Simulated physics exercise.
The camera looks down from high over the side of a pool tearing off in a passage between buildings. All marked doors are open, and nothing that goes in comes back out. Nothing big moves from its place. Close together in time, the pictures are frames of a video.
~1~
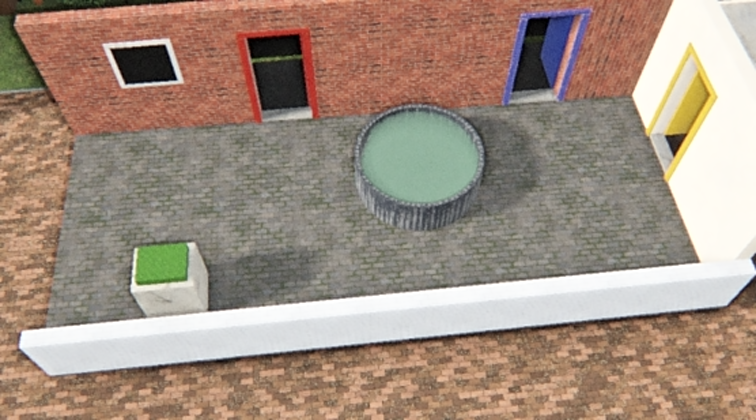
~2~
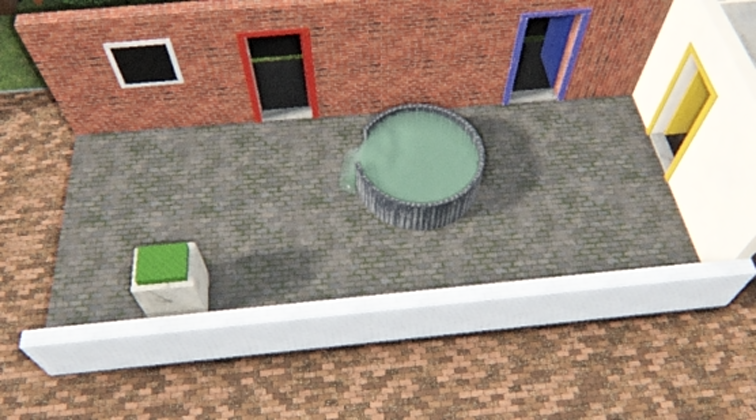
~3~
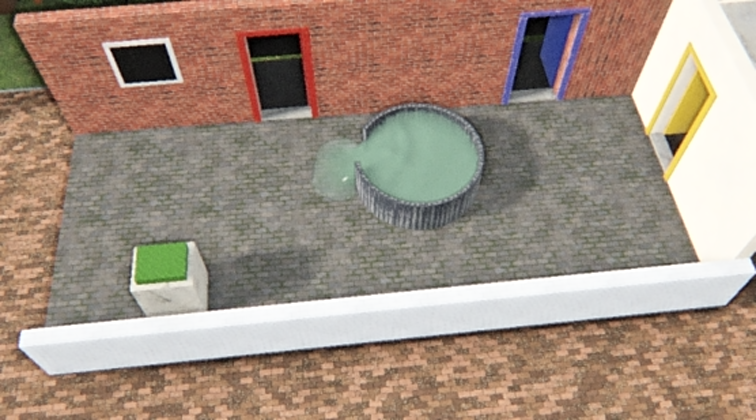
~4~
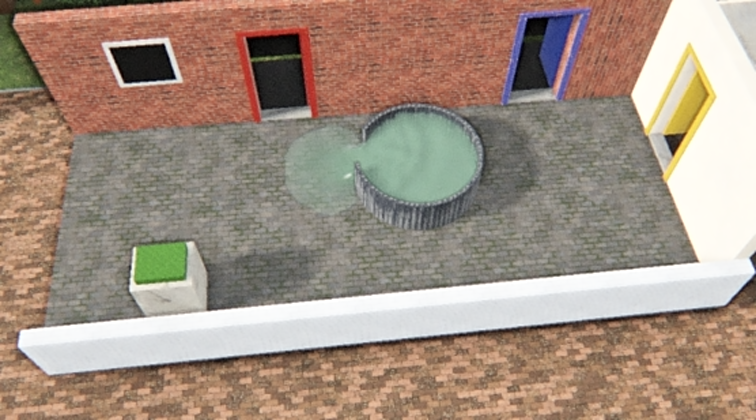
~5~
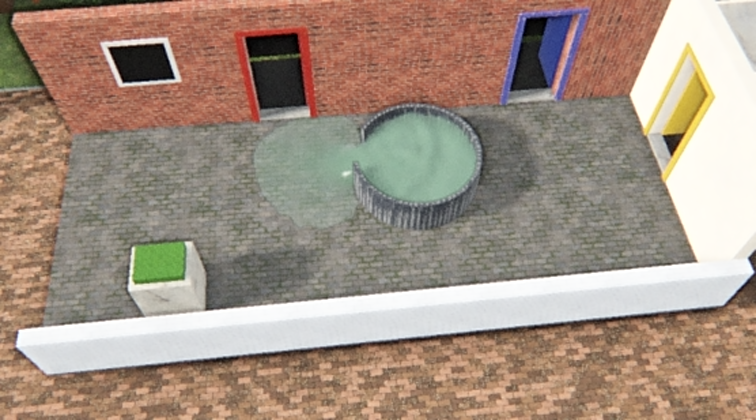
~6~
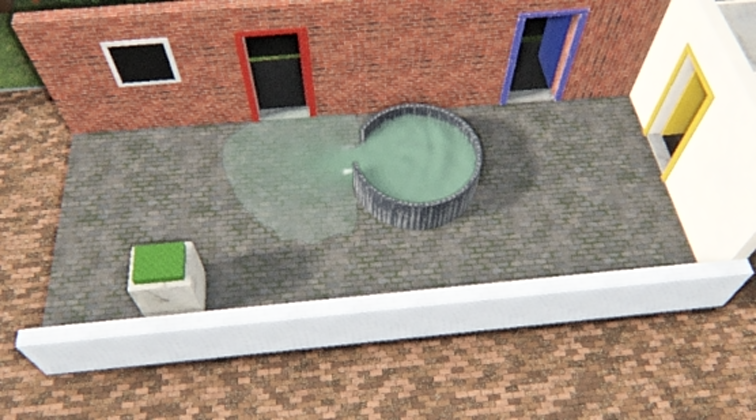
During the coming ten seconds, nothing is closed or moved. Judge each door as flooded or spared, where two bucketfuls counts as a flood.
The yellow door is spared, the red door is flooded, the blue door is spared.
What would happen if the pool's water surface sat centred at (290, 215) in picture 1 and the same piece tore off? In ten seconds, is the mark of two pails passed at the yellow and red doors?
Lab note - yellow door never reaches it; red door never reaches it.
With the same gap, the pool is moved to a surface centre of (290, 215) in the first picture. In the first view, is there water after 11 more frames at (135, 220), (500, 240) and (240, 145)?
Result: Inundated; spared; spared.
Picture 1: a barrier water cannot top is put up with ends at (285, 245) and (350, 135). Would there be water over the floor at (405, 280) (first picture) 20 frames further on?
Swamped.
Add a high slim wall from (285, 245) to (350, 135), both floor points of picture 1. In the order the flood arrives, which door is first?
The door marked red, I think.
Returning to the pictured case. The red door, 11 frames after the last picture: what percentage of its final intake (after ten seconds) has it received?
Close to 40 %.
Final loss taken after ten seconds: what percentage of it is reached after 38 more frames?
Around 80 percent.
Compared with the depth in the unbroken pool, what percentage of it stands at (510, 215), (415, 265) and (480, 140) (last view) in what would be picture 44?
Some 0, 2 and 0 in a hundred.
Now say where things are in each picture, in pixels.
The first picture shows the round tank at (419, 156) is whole and still.
In the second picture, the front is at (354, 150), out from the gap at (360, 164).
In the third picture, water pours out at (360, 164) and has run to (318, 183).
In the fourth picture, the front is at (290, 154), out from the gap at (359, 165).
In the fifth picture, the front is at (258, 156), out from the gap at (358, 164).
In the sixth picture, water pours out at (358, 164) and has run to (229, 148).
A moment on, water covers 25 % of the floor; the yellow door not reached, the red door over two buckets in, the blue door not reached.
Next, water covers 40 % of the floor; the yellow door not reached, the red door over two buckets in, the blue door not reached.
Then, water covers 45 % of the floor; the yellow door not reached, the red door far over two buckets in, the blue door not reached.
Later, water covers 45 % of the floor; the yellow door not reached, the red door far over two buckets in, the blue door not reached.
In the end, water covers 50 % of the floor; the yellow door not reached, the red door far over two buckets in, the blue door not reached.
